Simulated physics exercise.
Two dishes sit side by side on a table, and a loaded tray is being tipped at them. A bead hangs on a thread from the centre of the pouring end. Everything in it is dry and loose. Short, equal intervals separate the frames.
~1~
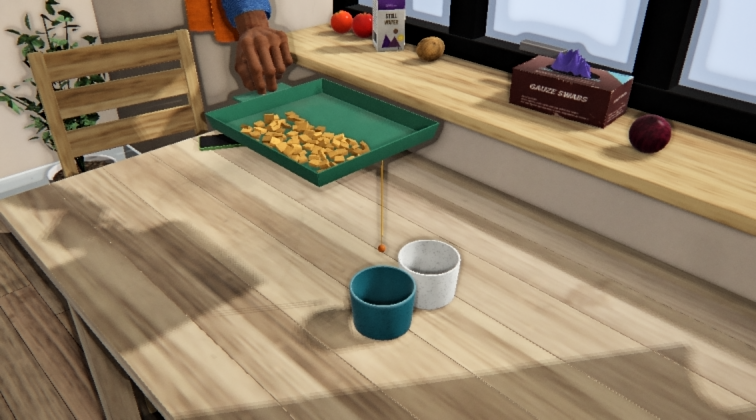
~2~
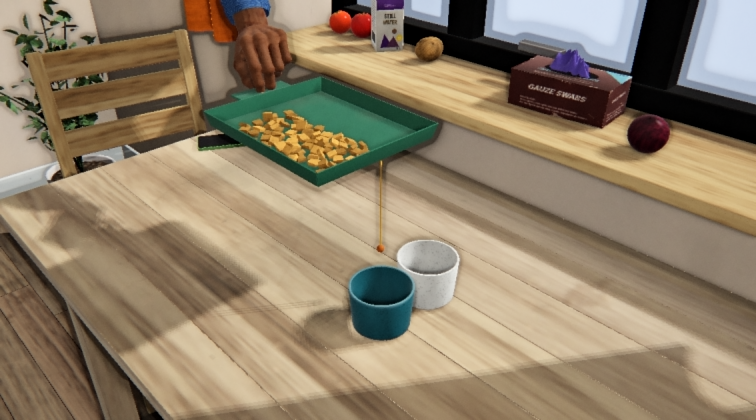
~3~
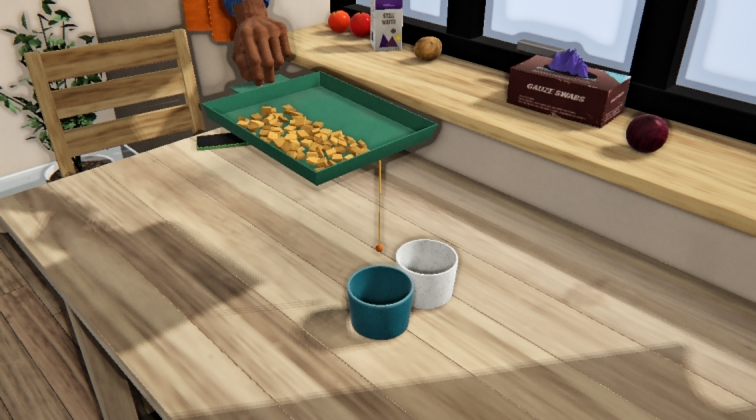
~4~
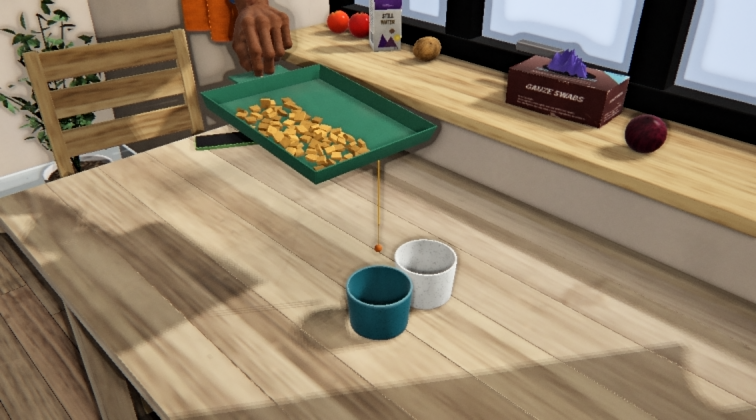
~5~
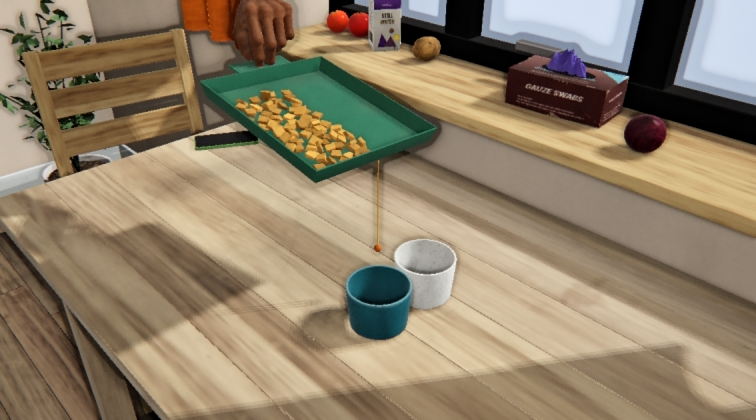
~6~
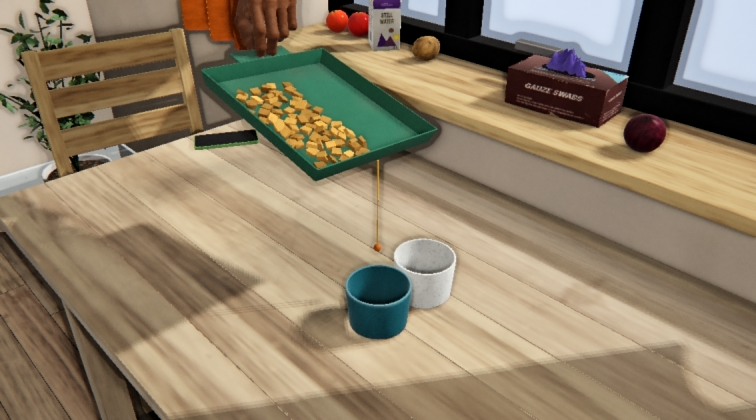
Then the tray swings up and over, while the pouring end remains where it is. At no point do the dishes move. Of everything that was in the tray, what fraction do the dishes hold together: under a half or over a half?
Together they hold over a half.
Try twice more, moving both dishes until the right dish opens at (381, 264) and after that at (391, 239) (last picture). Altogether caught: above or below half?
Try 1: Not up to half; try 2: Not up to half.
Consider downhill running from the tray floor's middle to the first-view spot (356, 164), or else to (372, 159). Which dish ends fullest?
First the left-hand dish, then the left dish.
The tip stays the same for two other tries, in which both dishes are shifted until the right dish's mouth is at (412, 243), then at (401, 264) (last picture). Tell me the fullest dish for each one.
At the first place the right-hand dish, at the second the right-hand dish.
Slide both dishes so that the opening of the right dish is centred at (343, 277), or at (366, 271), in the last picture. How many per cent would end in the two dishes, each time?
You'd get near 0 per cent and afterwards near 0 per cent.
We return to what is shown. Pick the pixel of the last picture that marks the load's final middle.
Somewhere around (426, 287) in the final view.
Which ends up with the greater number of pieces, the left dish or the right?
Winning side: Right of the pair.
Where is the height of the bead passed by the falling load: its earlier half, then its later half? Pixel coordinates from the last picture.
It goes through near (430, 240) first, then near (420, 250).
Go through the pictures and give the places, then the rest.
In the first picture, corners of the pouring end near (319, 170) and (433, 123), level; middle of the load near (305, 139), cereal squares; left dish near (406, 316); right dish near (451, 285); bead on its thread near (382, 248).
In the second picture, corners of the pouring end near (317, 170) and (432, 123), level; middle of the load near (304, 138).
In the third picture, corners of the pouring end near (317, 169) and (432, 124), tipped barely, lowest at the right corner; middle of the load near (303, 135).
In the fourth picture, corners of the pouring end near (317, 168) and (431, 125), tipped a little, lowest at the right corner; middle of the load near (302, 130).
In the fifth picture, corners of the pouring end near (318, 167) and (432, 127), tipped a little, lowest at the right corner; middle of the load near (302, 125).
In the sixth picture, corners of the pouring end near (318, 166) and (432, 128), tipped a little, lowest at the right corner; middle of the load near (302, 120); left dish near (401, 315); right dish near (447, 284).
Shortly afterwards, tray tipped steeply; all but a few on the tray; only a few in the air.
Next, tray tipped right over; all but a few on the tray; only a few in the right dish; only a few outside both; only a few in the air.
Some moments later, tray tipped past a quarter turn; a little in the left dish; near half in the right dish; near a third outside both.
In the end, tray tipped past a quarter turn; a little in the left dish; near half in the right dish; near a third outside both.
